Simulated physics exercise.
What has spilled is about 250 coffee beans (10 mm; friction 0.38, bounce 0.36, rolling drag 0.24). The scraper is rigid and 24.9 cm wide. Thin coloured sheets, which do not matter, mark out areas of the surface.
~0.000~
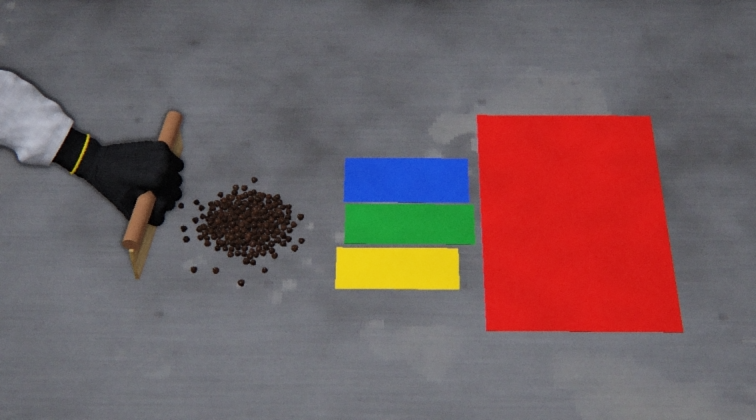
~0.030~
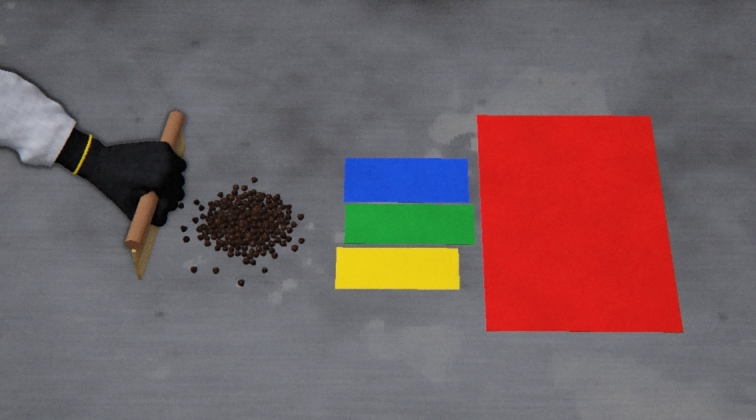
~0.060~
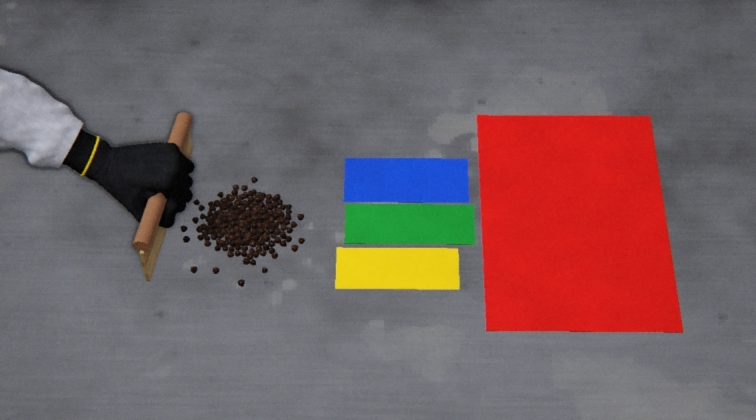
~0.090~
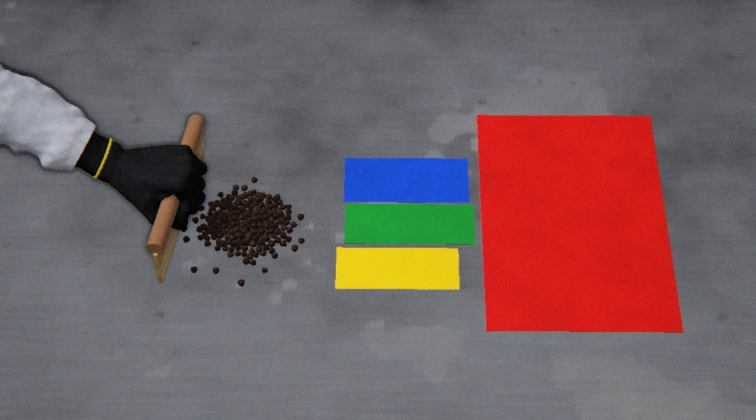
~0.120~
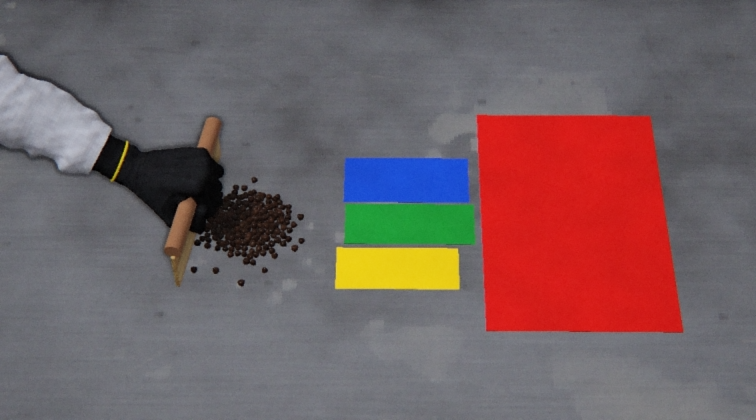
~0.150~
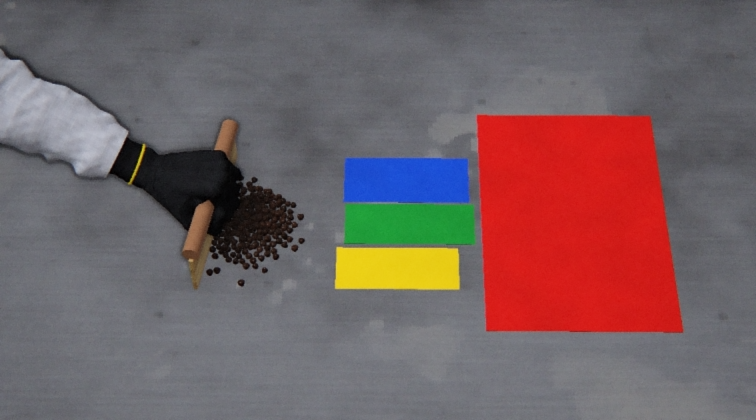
A black-gloved hand slides a scraper right into a pile of small brown beans.
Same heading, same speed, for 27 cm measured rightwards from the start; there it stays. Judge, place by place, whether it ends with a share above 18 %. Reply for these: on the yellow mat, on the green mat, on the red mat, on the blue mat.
Yellow mat - above; green mat - above; red mat - not above; blue mat - not above.
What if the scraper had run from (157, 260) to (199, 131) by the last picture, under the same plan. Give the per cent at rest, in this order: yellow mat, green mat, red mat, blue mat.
Yellow mat: 45; green mat: 30; red mat: 0; blue mat: 10.
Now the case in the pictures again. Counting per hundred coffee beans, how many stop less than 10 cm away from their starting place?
0 per cent, about.
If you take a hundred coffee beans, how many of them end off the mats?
About 25 %.
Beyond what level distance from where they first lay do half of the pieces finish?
Around 22 centimetres.
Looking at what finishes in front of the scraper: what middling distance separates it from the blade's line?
Around 8 cm from the line.
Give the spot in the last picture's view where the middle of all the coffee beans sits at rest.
Centre at rest: Roughly (397, 246).
Then, at 0.31 s, scraper 22 cm from its start, spill 21 cm wide; yellow mat 5 %, green mat 5 %, blue mat 5 %, off the mats 85 %.
Then, at 0.48 s, scraper 27 cm from its start, spill 25 cm wide; yellow mat 35 %, green mat 30 %, blue mat 15 %, off the mats 20 %.
After 0.62 s, scraper 27 cm from its start, spill 26 cm wide; yellow mat 30 %, green mat 30 %, blue mat 15 %, off the mats 25 %.
In the end, at 0.9 s, yellow mat 30 %, green mat 30 %, blue mat 15 %, red mat 0 %, off the mats 25 %.
